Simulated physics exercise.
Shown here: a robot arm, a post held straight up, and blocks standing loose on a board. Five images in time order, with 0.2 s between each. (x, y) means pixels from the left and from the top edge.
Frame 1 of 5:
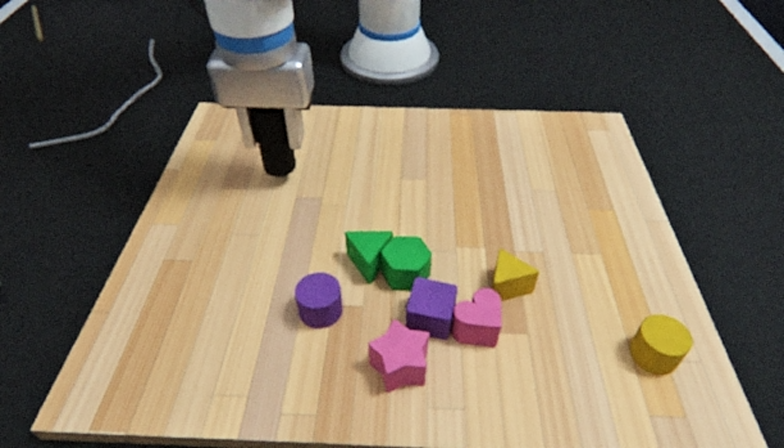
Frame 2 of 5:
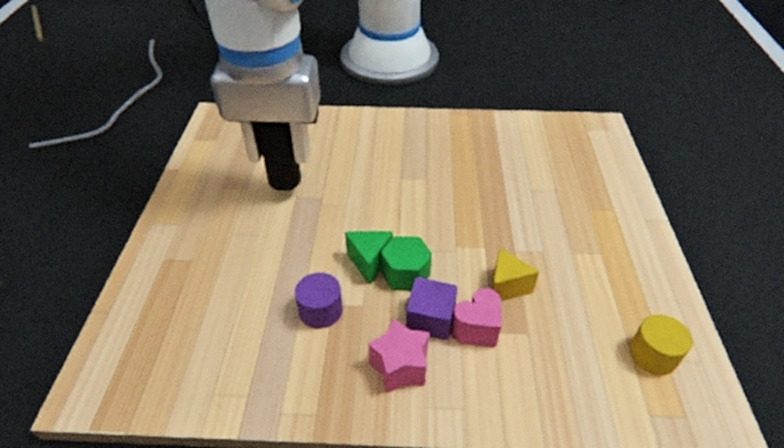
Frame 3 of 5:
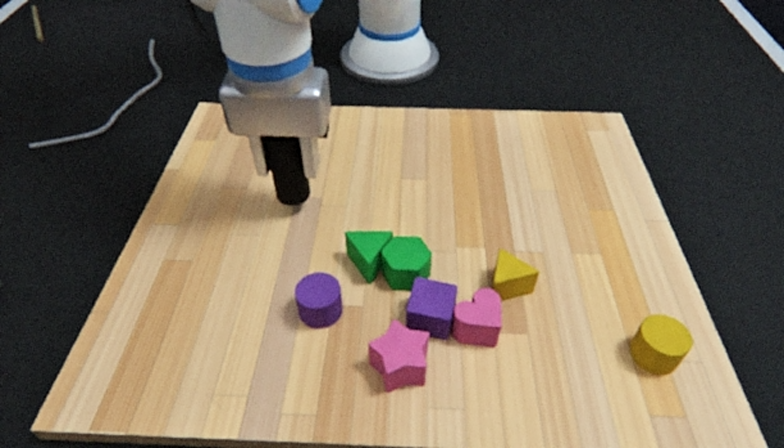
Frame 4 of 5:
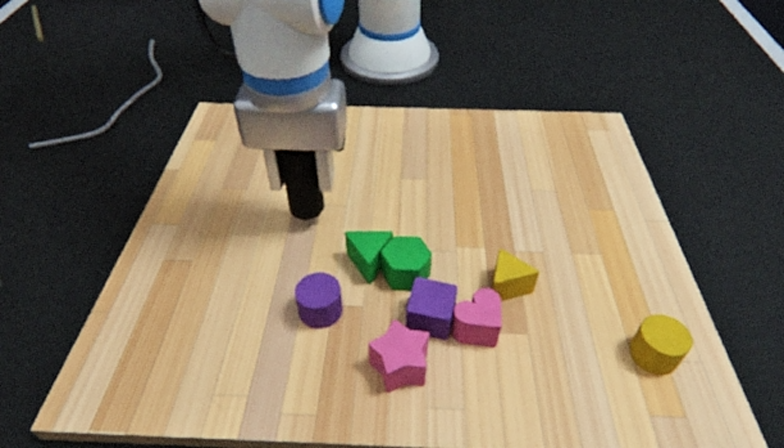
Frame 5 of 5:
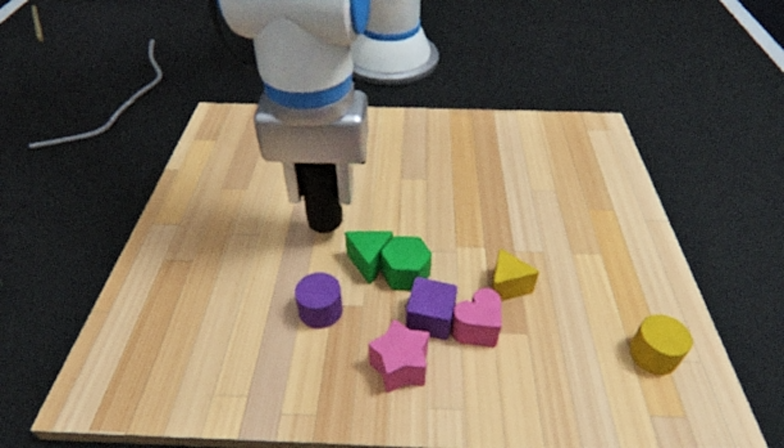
On a light wooden board, green, purple, pink and yellow blocks sit scattered while a robot arm holds a dark post upright near the upper left. The arm moves the post steadily toward the viewer and to the right, bringing it close to the green triangular block. The blocks all stay still.
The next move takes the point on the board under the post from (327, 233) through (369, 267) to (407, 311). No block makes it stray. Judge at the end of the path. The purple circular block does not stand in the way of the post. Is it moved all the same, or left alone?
It is still where it was.
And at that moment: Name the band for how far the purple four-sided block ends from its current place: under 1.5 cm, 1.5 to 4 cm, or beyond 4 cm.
I reckon it covers between 1.5 and 4 cm.
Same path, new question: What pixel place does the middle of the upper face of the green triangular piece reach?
It is at (414, 322).
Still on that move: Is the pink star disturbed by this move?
The block you're asking about gets moved.
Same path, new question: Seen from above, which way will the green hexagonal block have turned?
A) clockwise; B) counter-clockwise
B.
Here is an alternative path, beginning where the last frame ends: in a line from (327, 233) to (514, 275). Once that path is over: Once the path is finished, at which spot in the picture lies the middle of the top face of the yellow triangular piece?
Answer: (535, 279).
What follows on the original path. One third of the way, post (354, 244); green triangular piece (373, 255), turned 25° anticlockwise; green hexagonal block (413, 255), turned 15° anticlockwise.
Two thirds of the way, post (383, 269); green triangular piece (396, 286), turned 35° anticlockwise; green hexagonal block (430, 259), turned 60° anticlockwise; purple four-sided block (440, 305).
At the end, post (407, 301); purple circular block still; green triangular piece (414, 322), turned 20° anticlockwise; pink star (401, 361); green hexagonal block (441, 263), turned 85° anticlockwise; purple four-sided block (455, 324).
